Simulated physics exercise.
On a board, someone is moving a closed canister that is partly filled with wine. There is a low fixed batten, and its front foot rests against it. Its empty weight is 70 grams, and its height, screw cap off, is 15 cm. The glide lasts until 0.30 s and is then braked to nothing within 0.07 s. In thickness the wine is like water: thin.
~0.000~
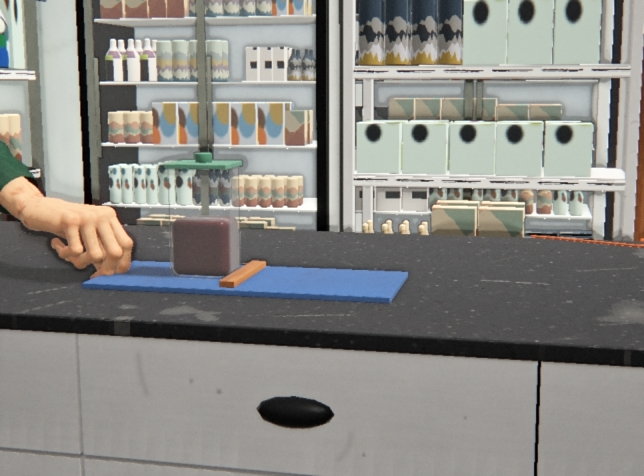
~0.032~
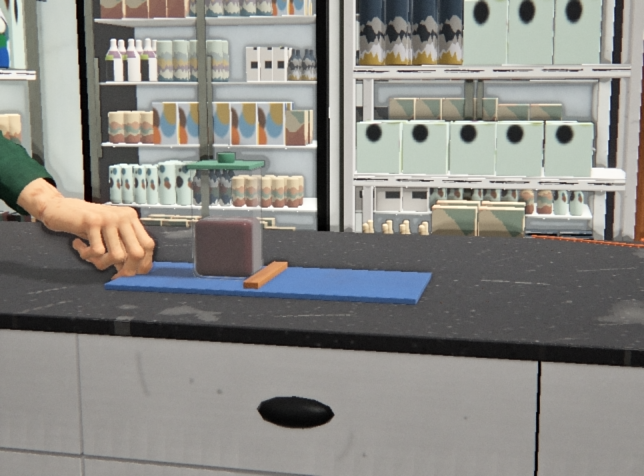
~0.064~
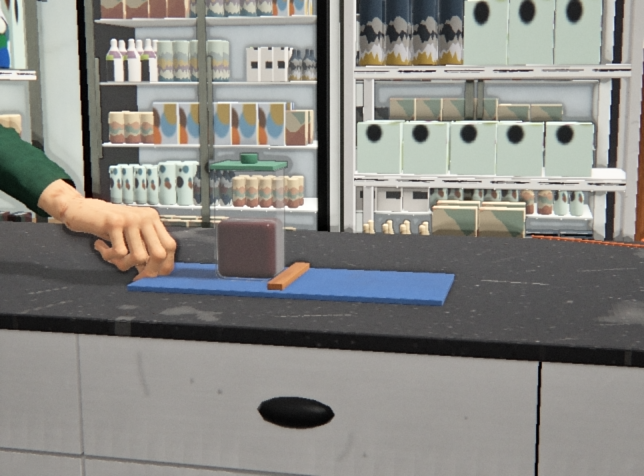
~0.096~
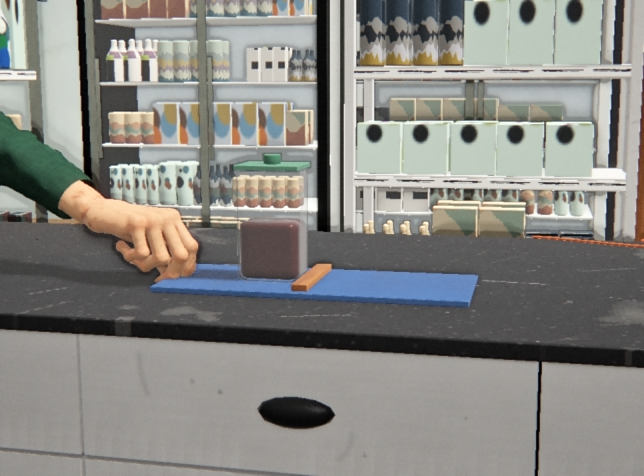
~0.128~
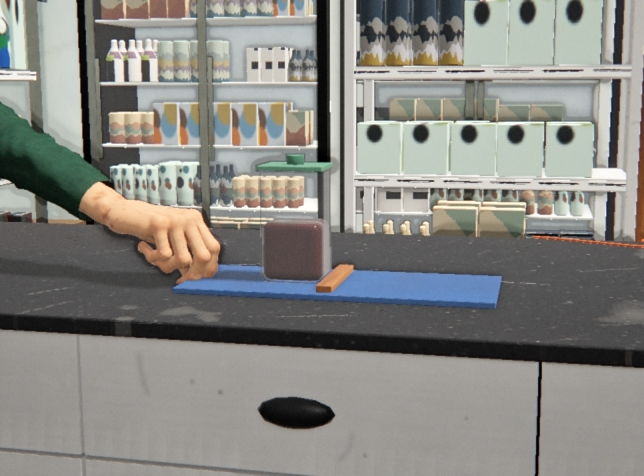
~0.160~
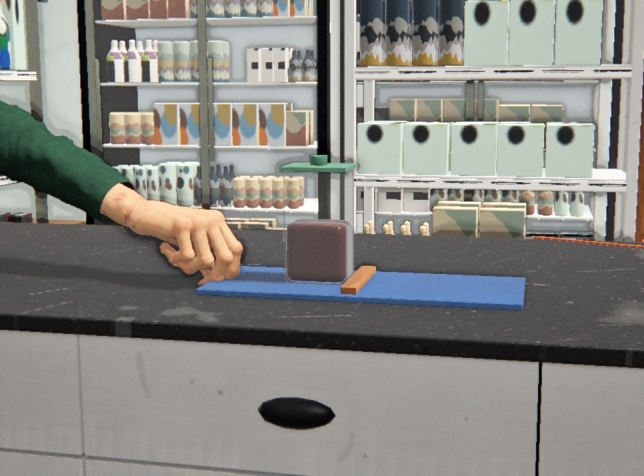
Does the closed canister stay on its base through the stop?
Yes, it stays standing.
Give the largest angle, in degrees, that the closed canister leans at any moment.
Roughly 15 degrees.
Then, 0.37 s in, the board moves at 0.00 m/s; the closed canister leans 7°.
Then, 0.49 s in, the closed canister leans 15°.
Then, 0.65 s in, the closed canister stands where it began.
Then, 0.87 s in, the closed canister stands where it began.
Finally, the closed canister stands where it began.
